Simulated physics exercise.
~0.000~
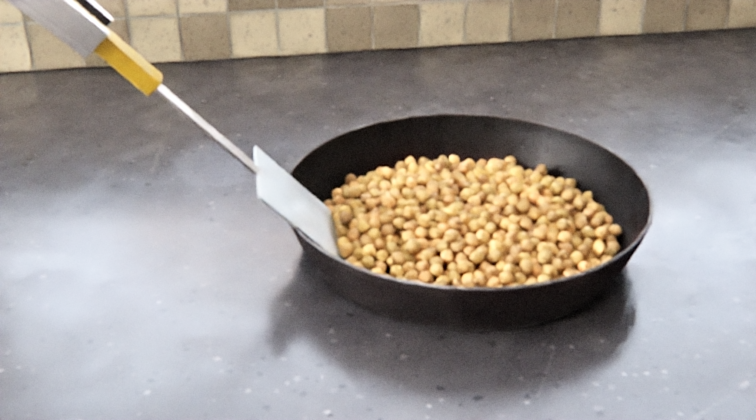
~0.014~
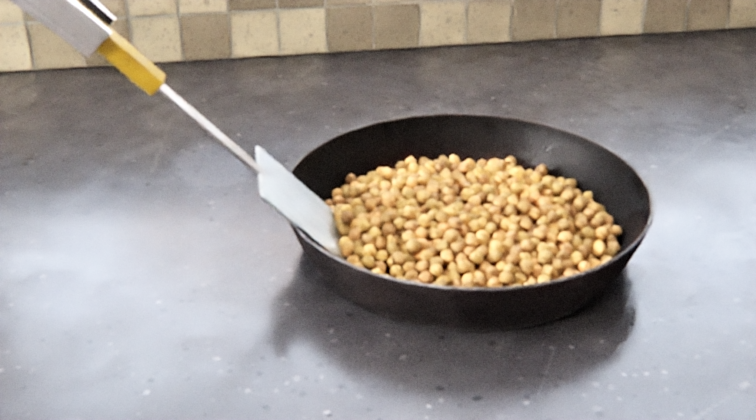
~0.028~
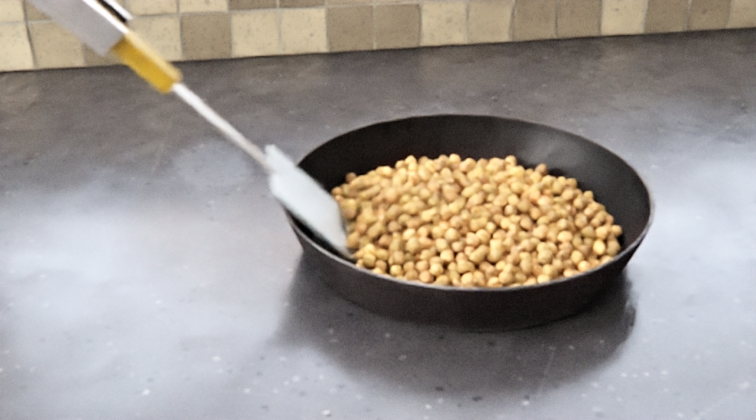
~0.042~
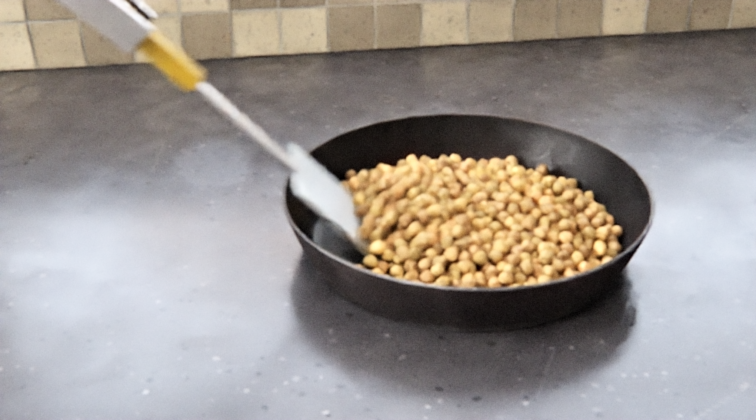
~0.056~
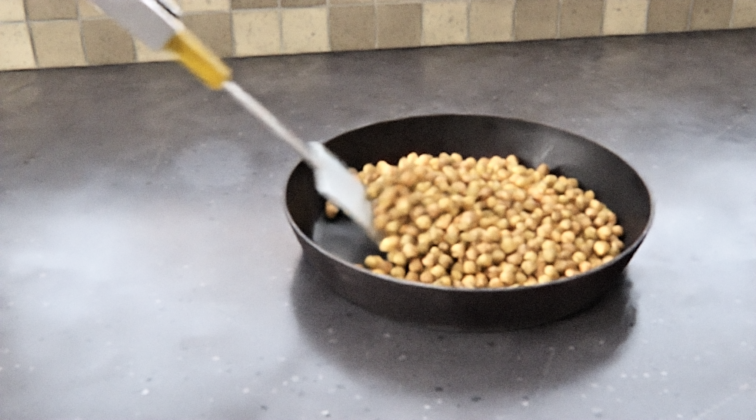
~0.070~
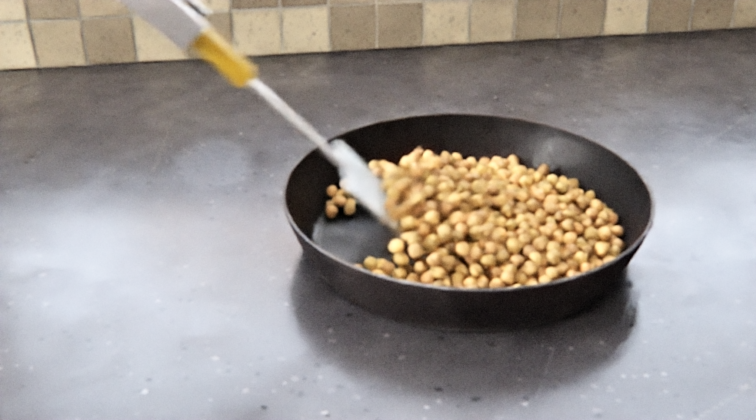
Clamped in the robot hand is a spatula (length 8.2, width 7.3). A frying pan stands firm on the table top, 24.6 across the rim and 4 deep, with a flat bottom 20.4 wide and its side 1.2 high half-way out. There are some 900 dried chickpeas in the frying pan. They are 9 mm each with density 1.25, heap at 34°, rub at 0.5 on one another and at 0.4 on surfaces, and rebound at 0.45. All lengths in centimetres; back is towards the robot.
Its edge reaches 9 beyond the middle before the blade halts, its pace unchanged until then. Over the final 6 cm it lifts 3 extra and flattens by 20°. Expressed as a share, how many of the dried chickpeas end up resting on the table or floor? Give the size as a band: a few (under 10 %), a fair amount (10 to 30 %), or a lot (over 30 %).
A fair amount, between 10 and 30 %.
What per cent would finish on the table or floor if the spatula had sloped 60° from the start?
Estimate for that slope: Some 20 per cent.
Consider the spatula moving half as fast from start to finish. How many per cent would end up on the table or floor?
5 per cent, roughly.
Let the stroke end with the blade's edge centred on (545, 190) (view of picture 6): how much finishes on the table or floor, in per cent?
Close to 10 per cent finishes on the table or floor.
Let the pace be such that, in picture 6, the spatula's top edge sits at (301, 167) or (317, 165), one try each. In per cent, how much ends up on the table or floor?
Around 5 per cent, then around 10 per cent.
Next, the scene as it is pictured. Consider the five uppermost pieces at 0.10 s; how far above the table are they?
6 cm.
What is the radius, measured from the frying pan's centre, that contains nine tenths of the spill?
Distance: Approx. 45 cm.
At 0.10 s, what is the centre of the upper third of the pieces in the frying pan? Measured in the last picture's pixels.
It is centred near (478, 201).
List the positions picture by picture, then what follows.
The first frame shows spatula top edge at (257, 171), sloping 48°; upper third of the load around (460, 216), from x 330 to 615, top at y 160; 900 in the frying pan.
The second frame shows spatula top edge at (259, 170), sloping 48°; upper third of the load around (460, 216), from x 330 to 615, top at y 160.
The third frame shows spatula top edge at (272, 169), sloping 48°; upper third of the load around (452, 215), from x 330 to 615, top at y 160.
The fourth frame shows spatula top edge at (294, 167), sloping 48°; upper third of the load around (446, 211), from x 330 to 615, top at y 160.
The fifth frame shows spatula top edge at (318, 165), sloping 48°; upper third of the load around (451, 209), from x 330 to 615, top at y 160.
The sixth frame shows spatula top edge at (342, 164), sloping 48°; upper third of the load around (455, 206), from x 330 to 620, top at y 155; 900 in the frying pan.
After 0.10 s, sloping 48°, highest piece 6 above the table; 900 in the frying pan.
After 0.14 s, sloping 42°, highest piece 7 above the table; 900 in the frying pan.
After 0.36 s, sloping 28°, highest piece 13 above the table; 744 in the frying pan, 138 on the table or floor, 18 on the blade or in flight.
After 1.41 s, sloping 28°, highest piece 5 above the table; 744 in the frying pan, 156 on the table or floor.
At rest, 744 in the frying pan, 156 on the table or floor. That is 17 % on the table or floor.
